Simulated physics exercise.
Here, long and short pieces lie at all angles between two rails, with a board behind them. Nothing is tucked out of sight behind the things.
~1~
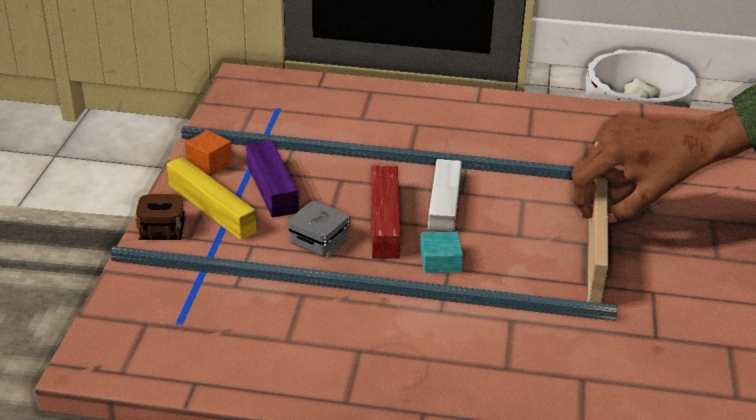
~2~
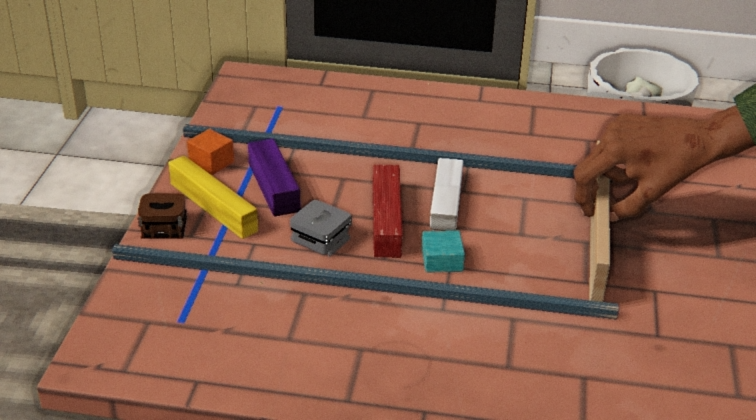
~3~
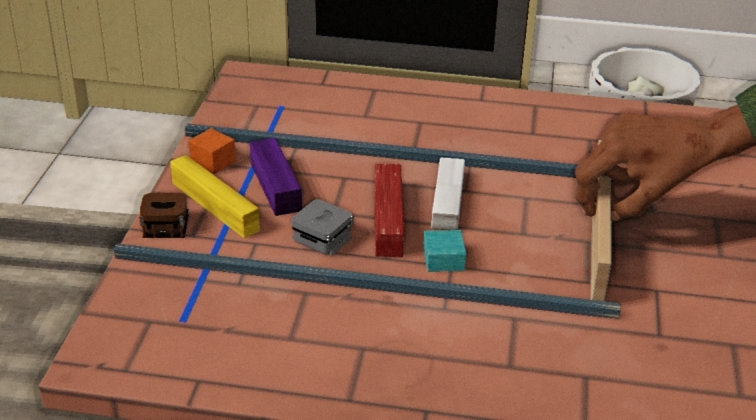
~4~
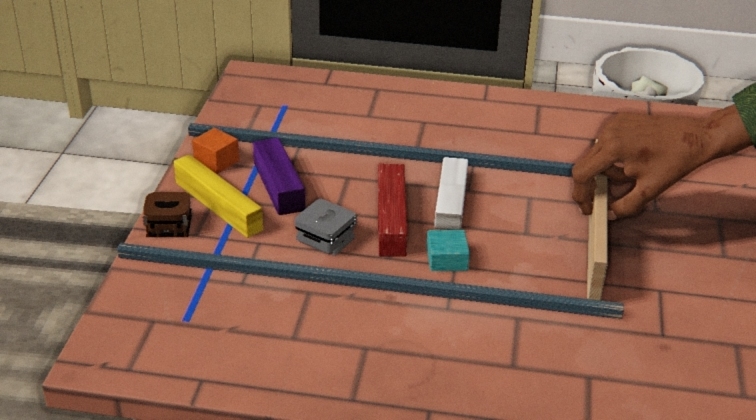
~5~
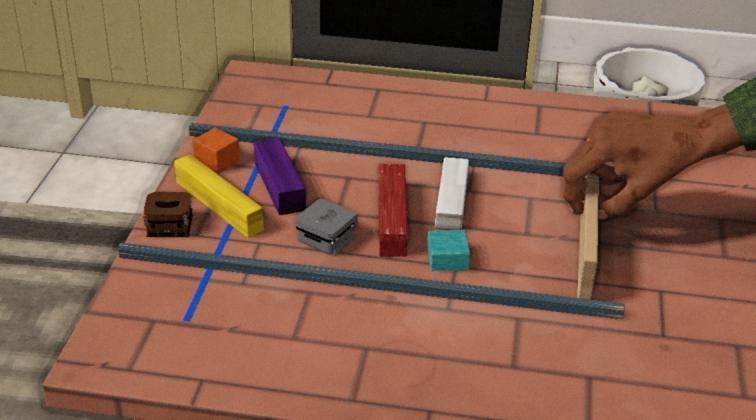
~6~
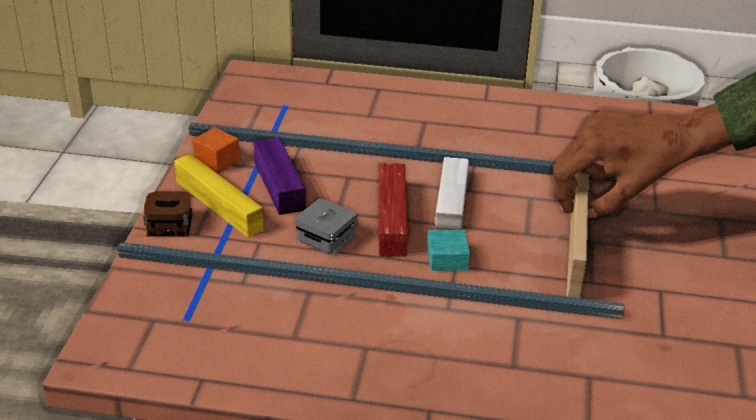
At first, a hand holds a wooden board upright at the right end of two rails, with blocks, sticks, a brown case and a grey object lying between them around a blue line. The hand then slides the board slightly left, while the pieces stay where they are, untouched.
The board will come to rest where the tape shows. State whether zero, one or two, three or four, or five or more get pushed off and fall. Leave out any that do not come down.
The number gone is middling: Three or four.
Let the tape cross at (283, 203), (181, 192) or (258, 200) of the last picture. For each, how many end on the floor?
It would be 1, 6 and 2.
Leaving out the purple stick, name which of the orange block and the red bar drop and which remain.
The orange block holds on; the red bar is kept.
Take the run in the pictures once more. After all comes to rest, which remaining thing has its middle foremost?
Grey case.
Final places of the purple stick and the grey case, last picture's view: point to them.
First at (187, 162); second at (143, 209).
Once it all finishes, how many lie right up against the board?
It's touching 2 at the end.
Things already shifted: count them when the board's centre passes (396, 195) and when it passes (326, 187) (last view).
Moved so far: 4, later 7.
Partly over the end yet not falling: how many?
The total would be 1.
A little later, none off yet; brown case at rest near (168, 214); orange block at rest near (216, 150); yellow stick at rest near (218, 194).
Next, none off yet; brown case at rest near (166, 215); orange block at rest near (216, 150); yellow stick shifted a little near (189, 186).
When it is over, the number that fall off is three or four; down, yellow stick, orange block and brown case.
